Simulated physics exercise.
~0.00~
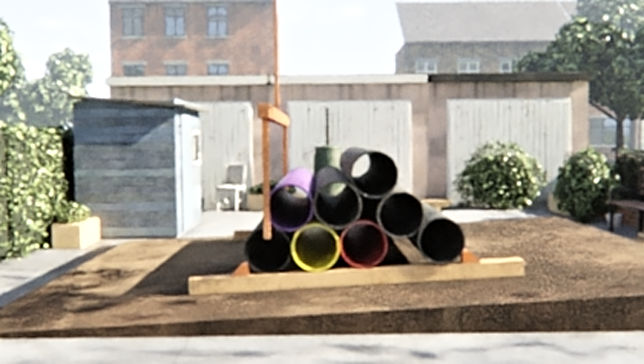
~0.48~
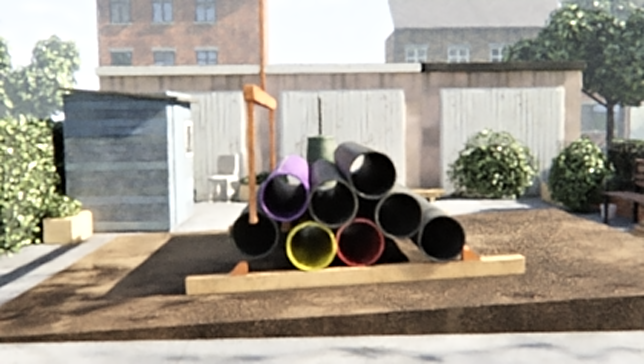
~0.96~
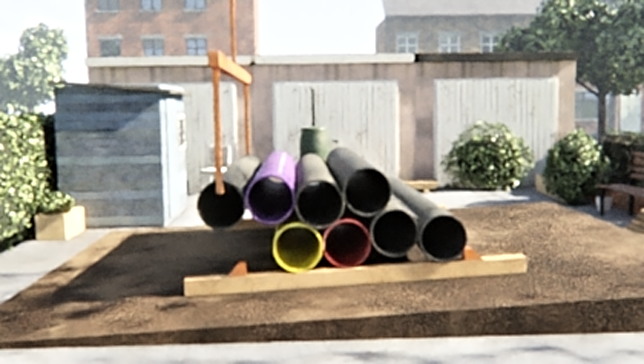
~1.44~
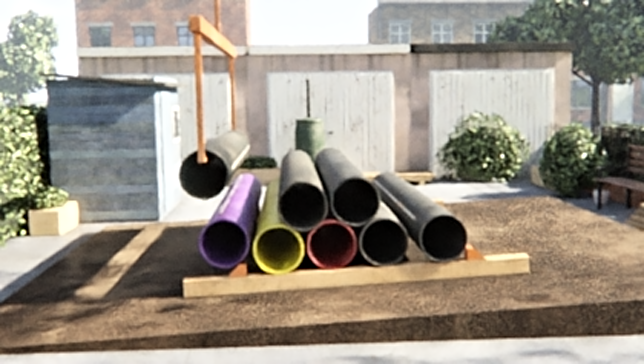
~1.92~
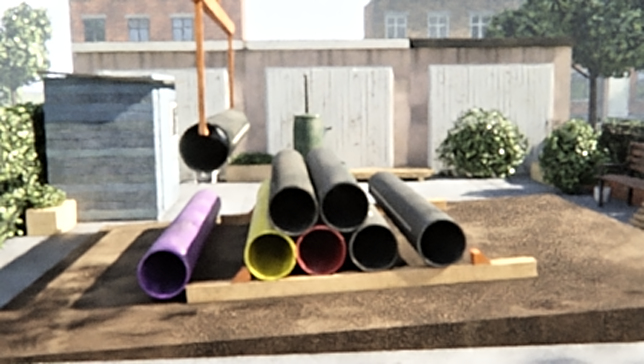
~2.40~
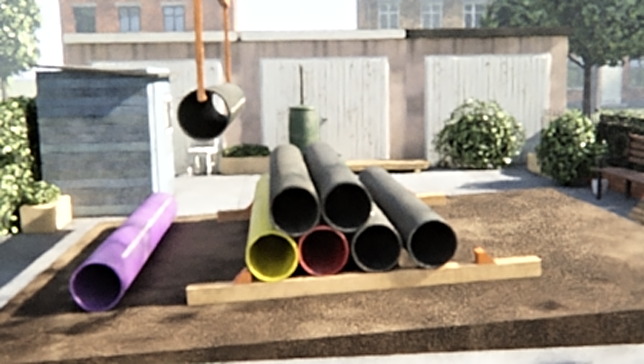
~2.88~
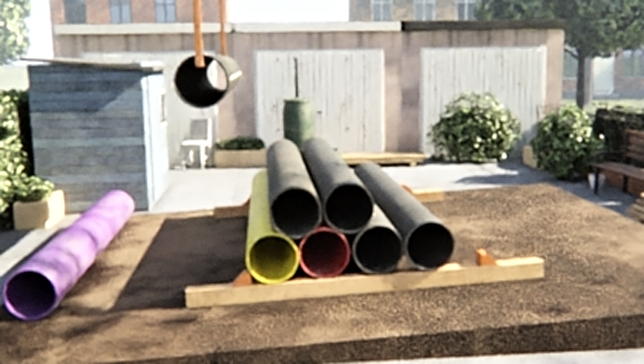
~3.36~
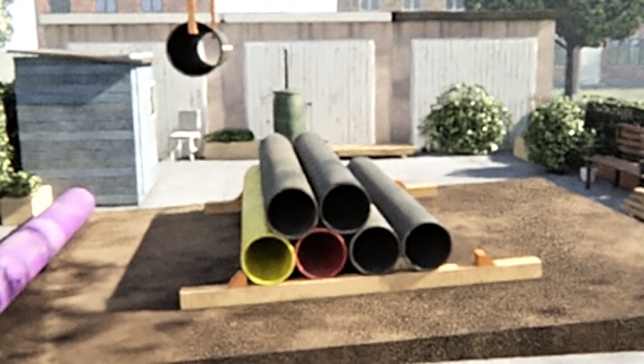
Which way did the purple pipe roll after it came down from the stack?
It rolled to the left, away from the rest of the pipes.
